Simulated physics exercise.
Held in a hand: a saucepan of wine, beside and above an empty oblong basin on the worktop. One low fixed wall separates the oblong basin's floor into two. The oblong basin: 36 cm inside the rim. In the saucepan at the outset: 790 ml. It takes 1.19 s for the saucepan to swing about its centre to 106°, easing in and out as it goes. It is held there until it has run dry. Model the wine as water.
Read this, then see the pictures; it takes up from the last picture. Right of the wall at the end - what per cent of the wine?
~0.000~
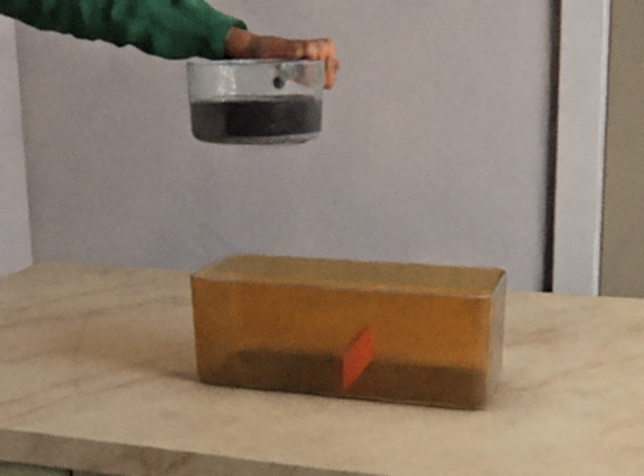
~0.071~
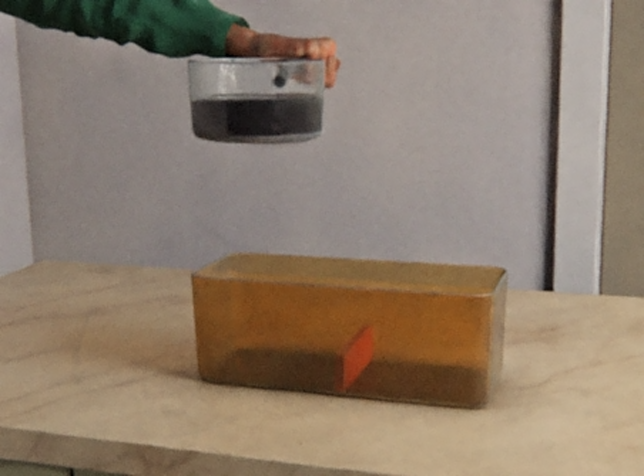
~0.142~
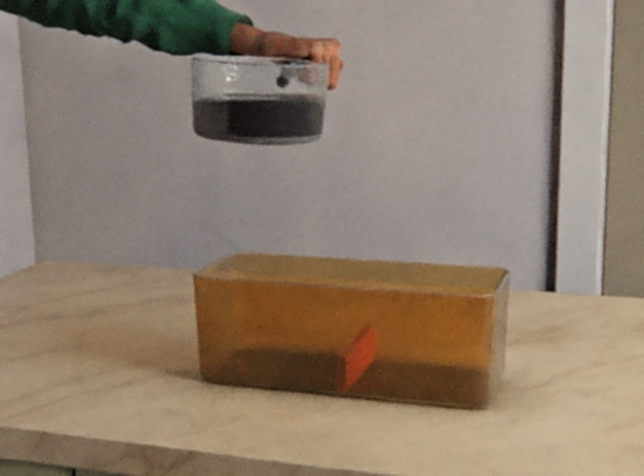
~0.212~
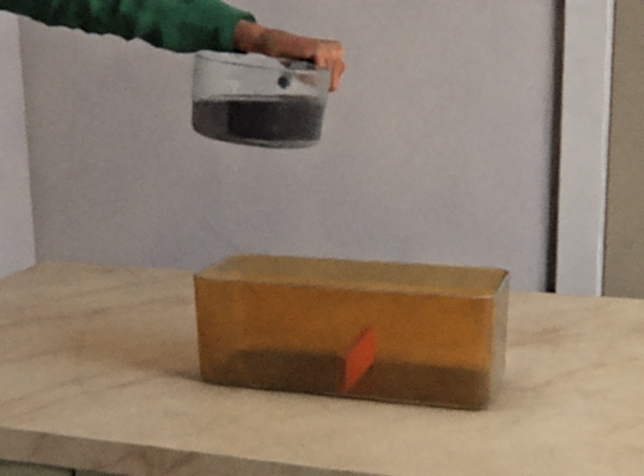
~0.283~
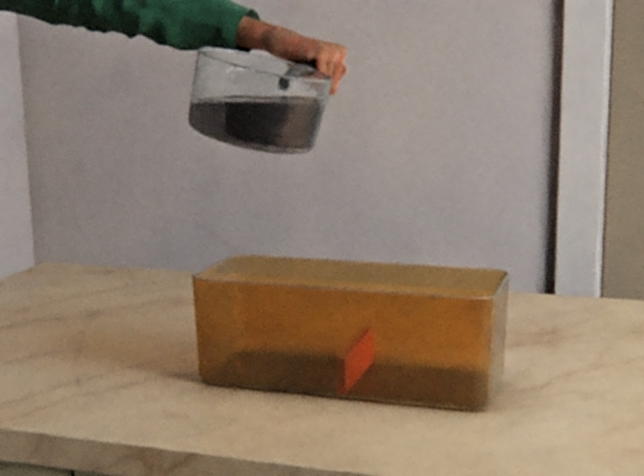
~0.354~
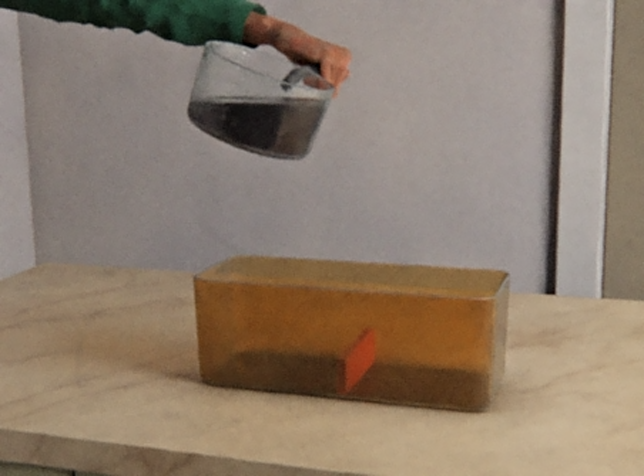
Near 79 per cent.
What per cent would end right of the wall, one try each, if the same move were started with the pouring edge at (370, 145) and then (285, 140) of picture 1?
Respectively about 95 and 10 percent.
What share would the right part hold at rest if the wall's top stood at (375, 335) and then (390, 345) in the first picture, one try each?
One try each: Around 50 percent and then around 35 percent.
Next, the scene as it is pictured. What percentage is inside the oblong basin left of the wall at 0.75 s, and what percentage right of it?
1 on the left, 4 on the right, roughly.
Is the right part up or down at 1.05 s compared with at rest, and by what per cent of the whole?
Change in share is positive, near 16 percent.
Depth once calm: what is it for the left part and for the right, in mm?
I'd say close to 8 mm on the left, close to 30 mm on the right.
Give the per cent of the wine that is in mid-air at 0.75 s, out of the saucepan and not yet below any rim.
It comes to roughly 34 per cent.
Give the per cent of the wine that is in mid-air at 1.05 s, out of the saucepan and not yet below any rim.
I'd say some 18 per cent is in the air.
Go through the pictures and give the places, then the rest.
In the first frame, it leans 0°; its right rim is at (318, 64); the wine meets the walls at (200, 98) and (318, 99); the oblong basin's rim runs from (210, 267) to (500, 284); the wall's top is at (354, 342).
In the second frame, it leans 1°; its right rim is at (320, 63); the wine meets the walls at (201, 97) and (319, 97).
In the third frame, it leans 4°; its right rim is at (324, 67); the wine meets the walls at (203, 97) and (321, 99).
In the fourth frame, it leans 8°; its right rim is at (326, 73); the wine meets the walls at (203, 97) and (322, 100).
In the fifth frame, it leans 14°; its right rim is at (327, 82); the wine meets the walls at (201, 98) and (321, 102).
In the sixth frame, it leans 22°; its right rim is at (330, 93); the wine meets the walls at (199, 98) and (325, 103).
After 0.75 s the tilt is 75° and 61 per cent is still to pour, 1 is left of the wall and 4 right of it.
After 1.05 s the tilt is 102° and 14 per cent is still to pour, 5 is left of the wall and 62 right of it.
After 1.36 s the tilt is 106° and 1 per cent is still to pour, 17 is left of the wall and 79 right of it.
After 1.69 s the tilt is 106° and 0 per cent is still to pour, 20 is left of the wall and 79 right of it.
In the end 20 per cent lies left of the wall, 79 right of it and 1 outside.
